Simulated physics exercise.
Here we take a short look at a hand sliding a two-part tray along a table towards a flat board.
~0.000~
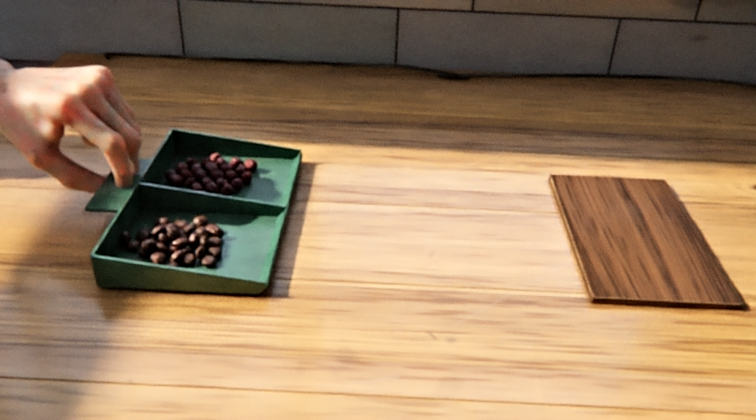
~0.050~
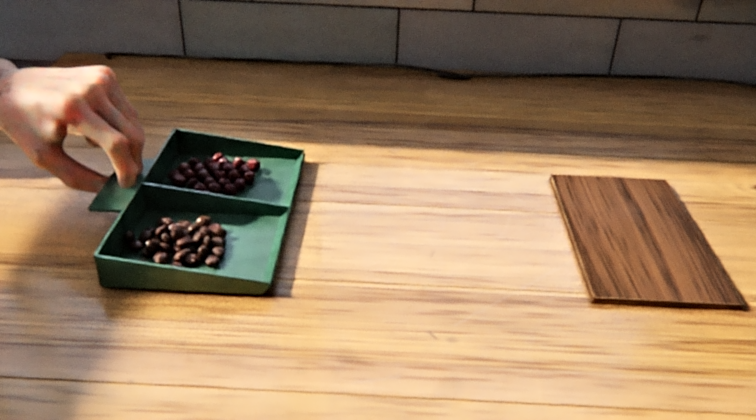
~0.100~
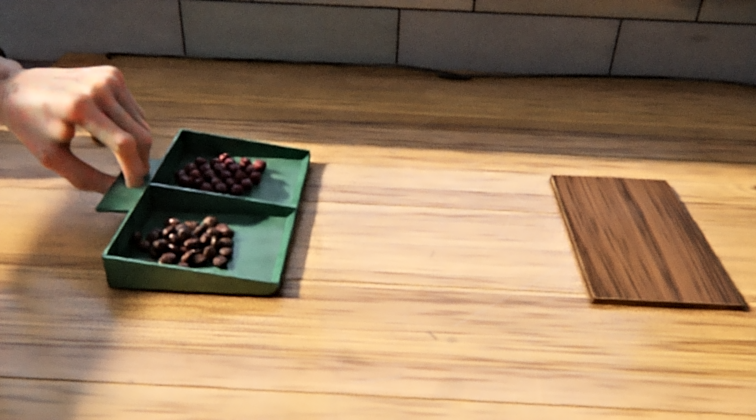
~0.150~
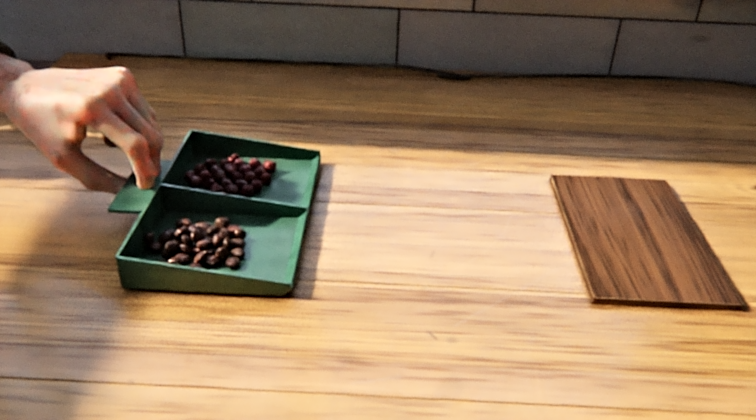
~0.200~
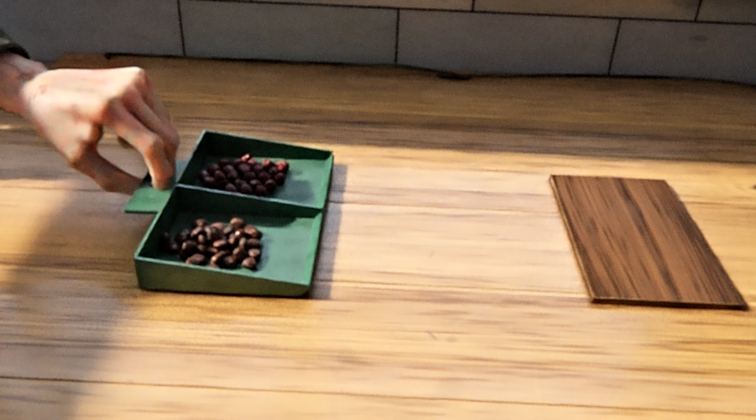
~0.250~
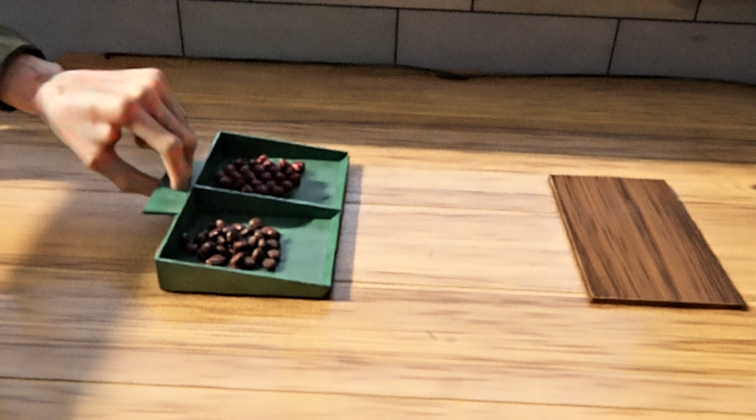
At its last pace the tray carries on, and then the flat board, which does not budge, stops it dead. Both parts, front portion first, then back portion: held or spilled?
Front portion: Held; back portion: Held.
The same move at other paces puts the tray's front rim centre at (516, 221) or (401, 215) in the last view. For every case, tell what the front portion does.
It does not all stay in the first time and is fully retained the second time.
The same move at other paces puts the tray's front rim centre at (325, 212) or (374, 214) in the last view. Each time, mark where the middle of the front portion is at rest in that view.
About (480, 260), then about (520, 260).
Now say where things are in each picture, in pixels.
The first picture shows front rim at (287, 210), at rest; flat board at (650, 263); front portion at (184, 242), some flat chocolate drops; back portion at (217, 176), some dried cherries.
The second picture shows front rim at (290, 210), hardly any of the way covered; back portion at (220, 176).
The third picture shows front rim at (297, 211), hardly any of the way covered; front portion at (194, 242).
The fourth picture shows front rim at (308, 211), a small part of the way covered; back portion at (236, 178).
The fifth picture shows front rim at (324, 212), a small part of the way covered; front portion at (223, 243).
The sixth picture shows front rim at (341, 213), about a quarter of the way covered; flat board at (649, 263); front portion at (242, 244); back portion at (266, 179).
Around 0.57 s, tray still sliding, front rim near (449, 218); front portion all inside; back portion all inside.
Around 0.99 s, tray stopped at the flat board; front portion all inside, moved towards the front rim; back portion all inside, moved towards the front rim.
Finally (1.4 s), tray stopped at the flat board; front portion all inside, moved towards the front rim; back portion all inside, moved towards the front rim.
